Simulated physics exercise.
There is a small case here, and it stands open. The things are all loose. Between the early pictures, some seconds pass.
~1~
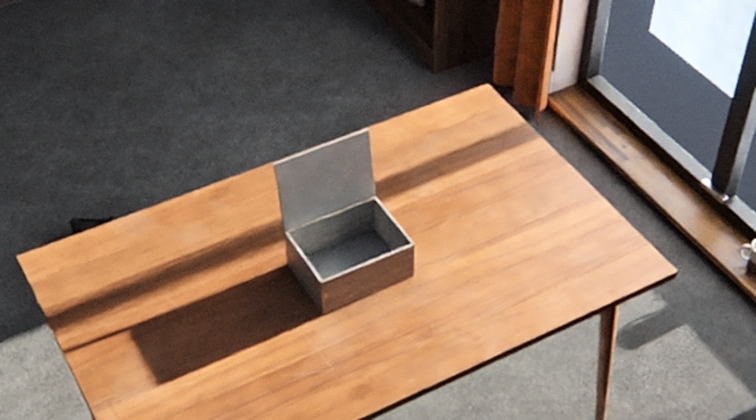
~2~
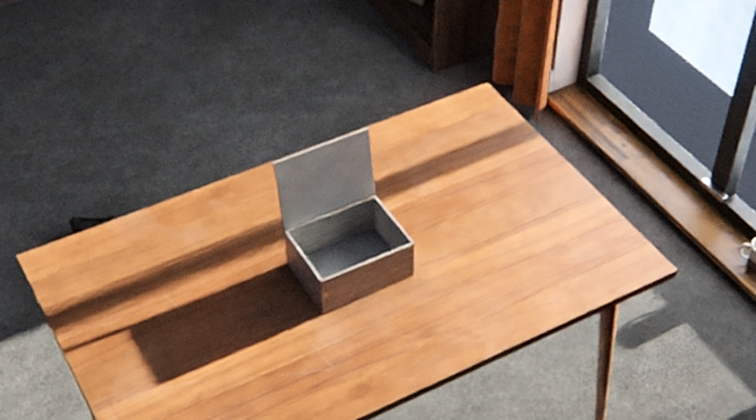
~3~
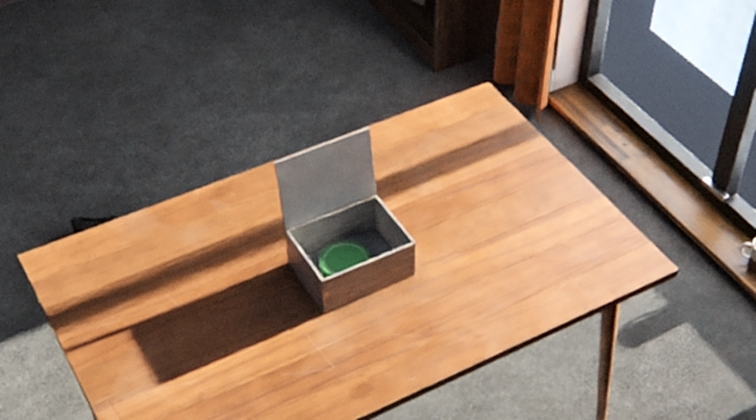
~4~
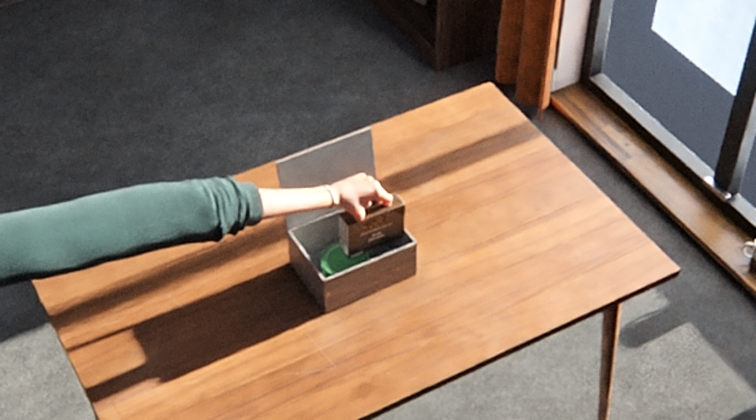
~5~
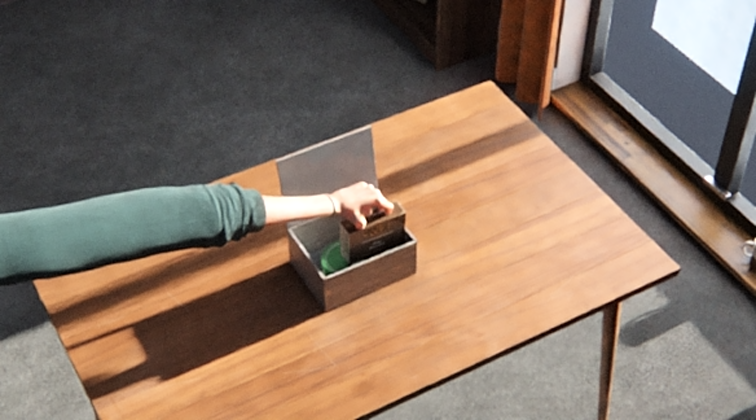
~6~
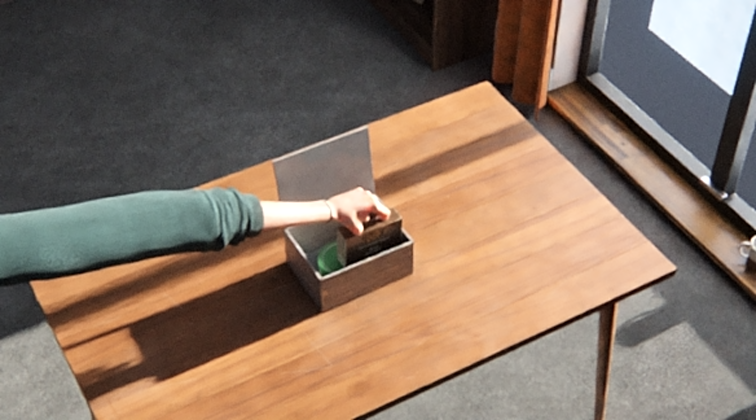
At first, a small open case sits empty on a wooden table, and nothing moves. Then a round green tub is inside it. Next, an arm in a green sleeve reaches in from the left, holding a brown packet, and lowers it into the case beside the tub, the hand still gripping it.
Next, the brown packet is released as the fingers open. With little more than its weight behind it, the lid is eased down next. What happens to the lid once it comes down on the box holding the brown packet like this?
It stays raised.
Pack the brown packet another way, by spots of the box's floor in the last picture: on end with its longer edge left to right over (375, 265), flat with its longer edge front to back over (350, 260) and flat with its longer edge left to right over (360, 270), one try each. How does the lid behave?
With the first placement it remains raised; with the second it settles down; with the third it settles down.
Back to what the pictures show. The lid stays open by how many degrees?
Some 25° above the rim.
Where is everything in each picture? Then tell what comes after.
In the first picture, the last thing is not in view yet.
In the second picture, the last thing is not in view yet.
In the third picture, the last thing is not in view yet; green tub (346, 267).
In the fourth picture, coming down; brown packet (372, 226).
In the fifth picture, coming down; brown packet (373, 234).
In the sixth picture, put in, still held; brown packet (370, 239).
Then, 1.20 s later than the last frame, lid starting down; brown packet tilted by 10° near (373, 240).
Then, 1.60 s later than the last frame, lid 59° above the rim; brown packet tilted by 10° near (373, 240).
Then, 1.80 s later than the last frame, lid 31° above the rim; brown packet tilted by 10° near (373, 240).
When it is over, lid 24° above the rim; left askew, brown packet; green tub as before. End places, in pixels of the last picture, brown packet near (375, 243).
